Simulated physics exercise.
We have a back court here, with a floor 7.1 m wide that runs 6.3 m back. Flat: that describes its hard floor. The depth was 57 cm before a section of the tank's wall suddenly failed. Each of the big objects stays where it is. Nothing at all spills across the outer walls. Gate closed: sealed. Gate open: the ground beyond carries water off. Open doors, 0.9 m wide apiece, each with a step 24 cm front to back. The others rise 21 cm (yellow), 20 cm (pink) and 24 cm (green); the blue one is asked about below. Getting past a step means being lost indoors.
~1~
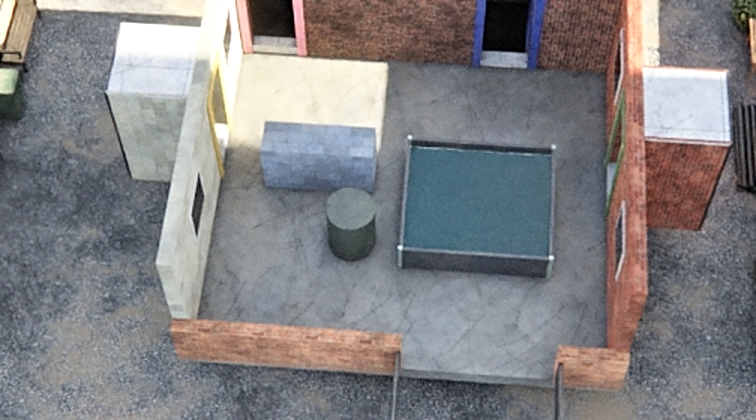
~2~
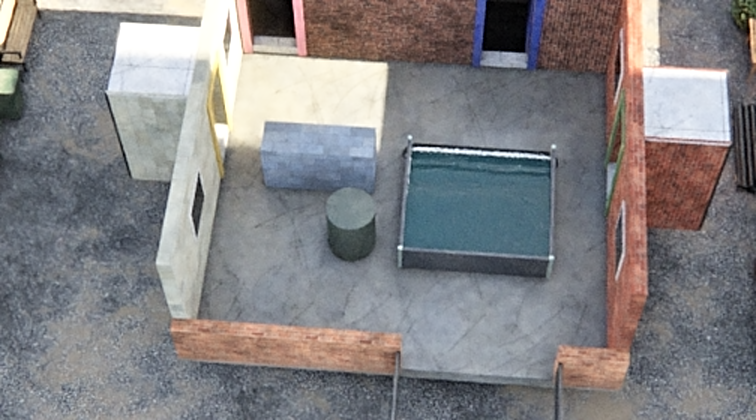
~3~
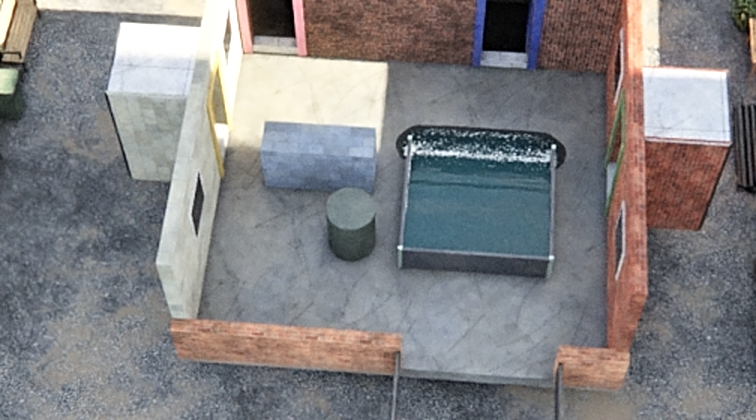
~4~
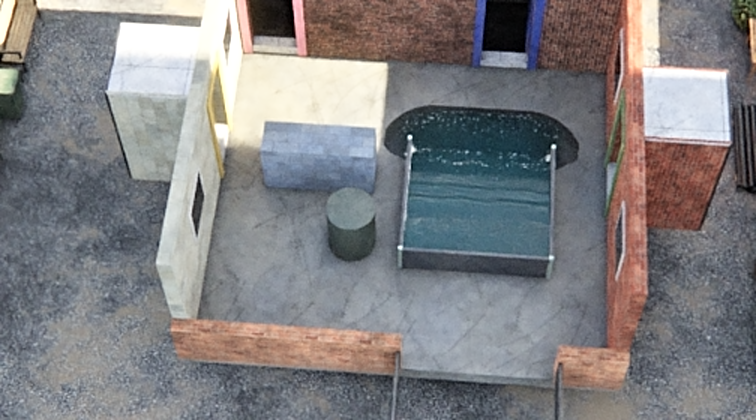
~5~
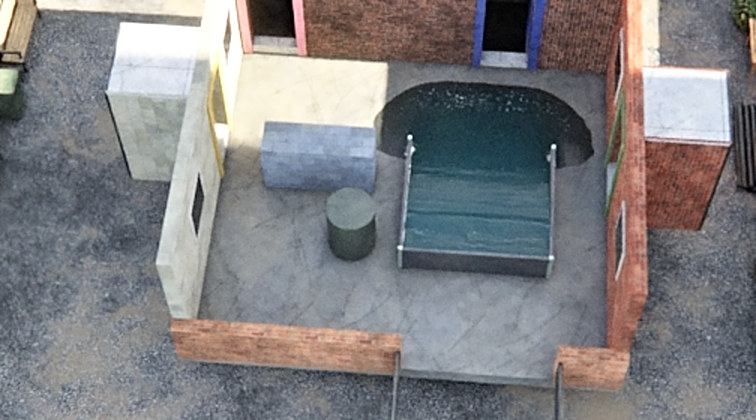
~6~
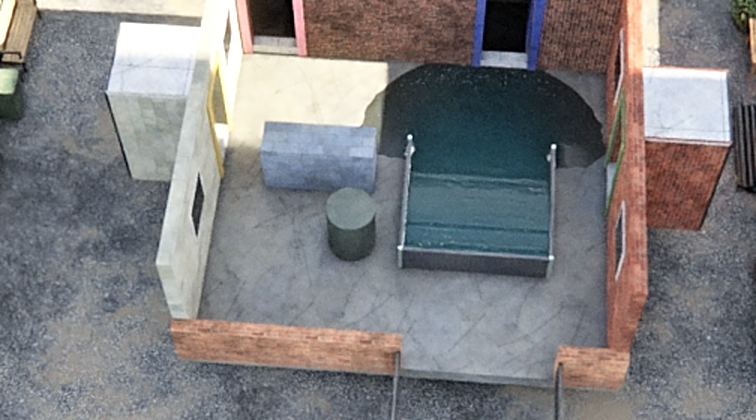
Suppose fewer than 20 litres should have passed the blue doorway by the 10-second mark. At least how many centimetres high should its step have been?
I would say at least 33 cm.
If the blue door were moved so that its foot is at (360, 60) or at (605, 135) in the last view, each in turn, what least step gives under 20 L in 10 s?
About 12.0 cm for the first and 17 cm for the second.
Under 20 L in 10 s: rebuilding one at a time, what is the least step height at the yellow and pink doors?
Some 9.5 cm for yellow, some 13.0 cm for pink.
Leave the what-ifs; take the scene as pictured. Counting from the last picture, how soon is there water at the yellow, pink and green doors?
Arrives: Yellow 2.6 s / pink 1.3 s / green 2.2 s.
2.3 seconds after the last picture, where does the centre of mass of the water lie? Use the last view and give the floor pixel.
My guess is close to (468, 134).
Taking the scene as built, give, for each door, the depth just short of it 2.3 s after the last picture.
Yellow door 0 cm, blue door 29 cm, pink door 8 cm, green door 5 cm.
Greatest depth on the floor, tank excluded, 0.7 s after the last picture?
I'd put it near 38 cm.
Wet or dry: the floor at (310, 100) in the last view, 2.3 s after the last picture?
At that moment it's submerged.
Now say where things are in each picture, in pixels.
The first picture shows the tank at (478, 199) is whole and still, 57 cm deep; the blue door at (507, 35) is dry.
In the second picture, water pours out on the far side and has run 0.3 m, to a hidden place; about 8 cm deep outside, 57 cm at the back.
In the third picture, the gap is on the far side, the front 0.7 m out at (482, 131); the back of the tank holds 57 cm.
In the fourth picture, water pours out on the far side and has run 1.2 m, to (426, 110); about 9 cm deep outside, 57 cm at the back.
In the fifth picture, the gap is on the far side, the front 1.8 m out at (443, 85); the back of the tank holds 57 cm.
In the sixth picture, water pours out on the far side and has run 2.2 m, to (442, 65); about 6 cm deep outside, 52 cm at the back; water is at the blue door at (507, 35).
Then, 0.7 s after the last picture water covers 25 % of the floor, deepest (38 cm) near (472, 72); 38 cm at the blue door, 59 litres in over its 16 cm step.
Then, 2.3 s after the last picture water covers 35 % of the floor, deepest (34 cm) near (603, 80); 29 cm at the blue door, 247 litres in over its 16 cm step.
Then, 9.3 s after the last picture water covers 95 % of the floor, deepest (10 cm) near (428, 292); 5 cm at the blue door, 294 litres in over its 16 cm step.
At the blue door as built, the water peaked near 39 cm, 0.9 s after the last picture.
Run again over the same 10 s with other heights there, 58 litres in over 28.5 cm, 2 litres over 38.5 cm. The limit of 20 litres is kept from about 33 cm up.
